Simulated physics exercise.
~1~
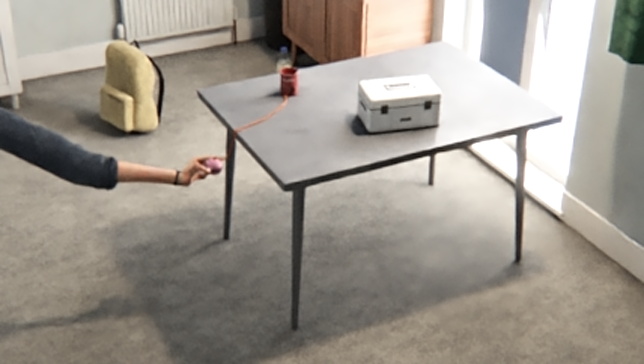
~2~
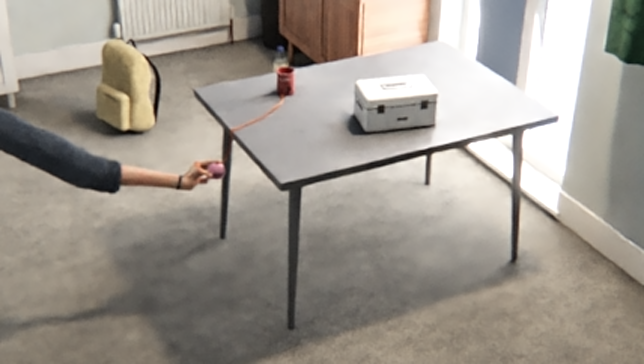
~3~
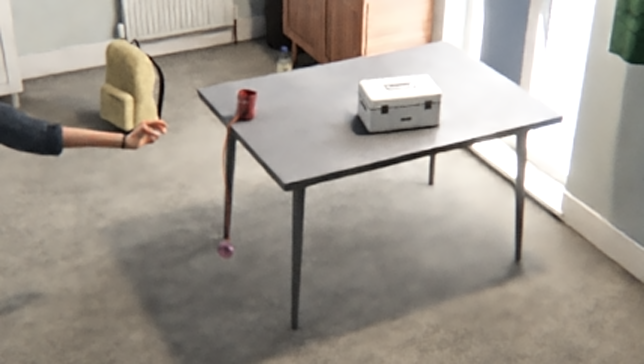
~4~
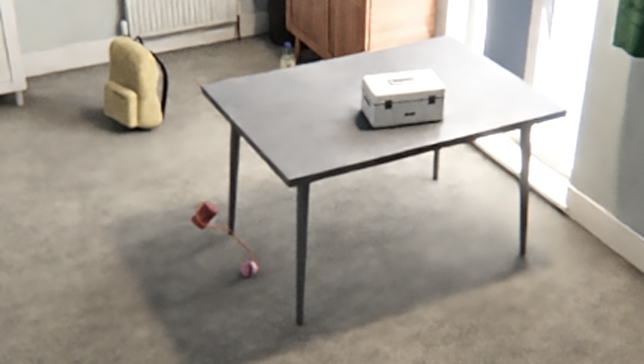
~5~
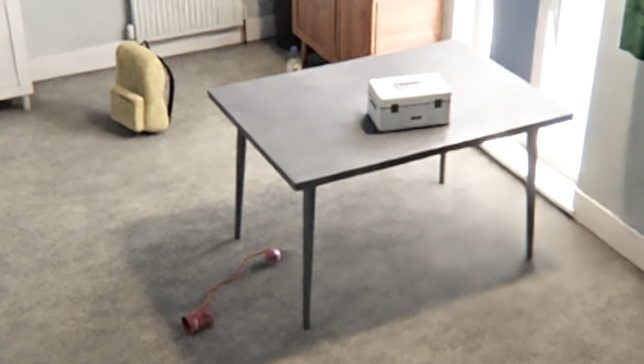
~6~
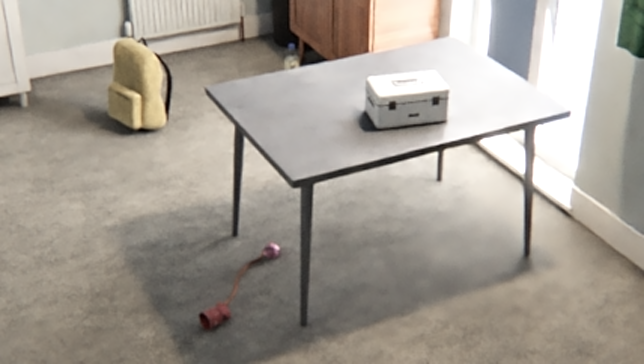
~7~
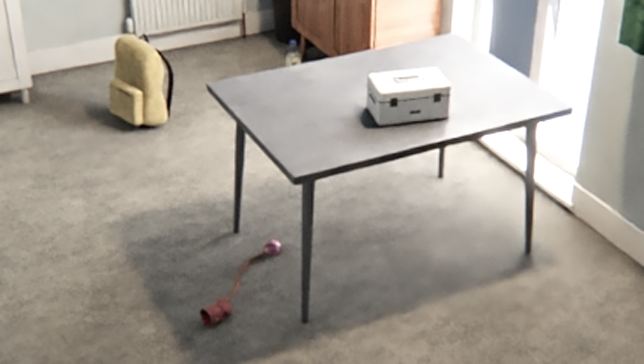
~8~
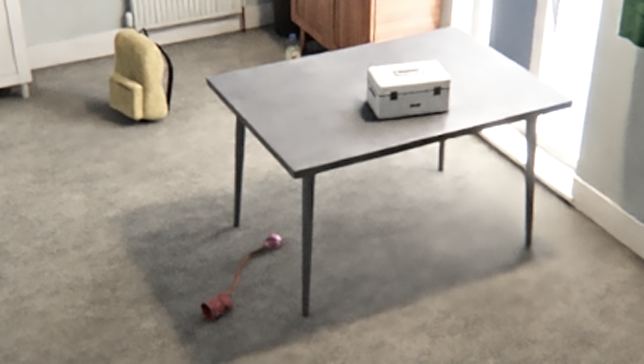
Pink ball released by a hand dropping to the floor, its string pulling a red cup off a grey table after it.
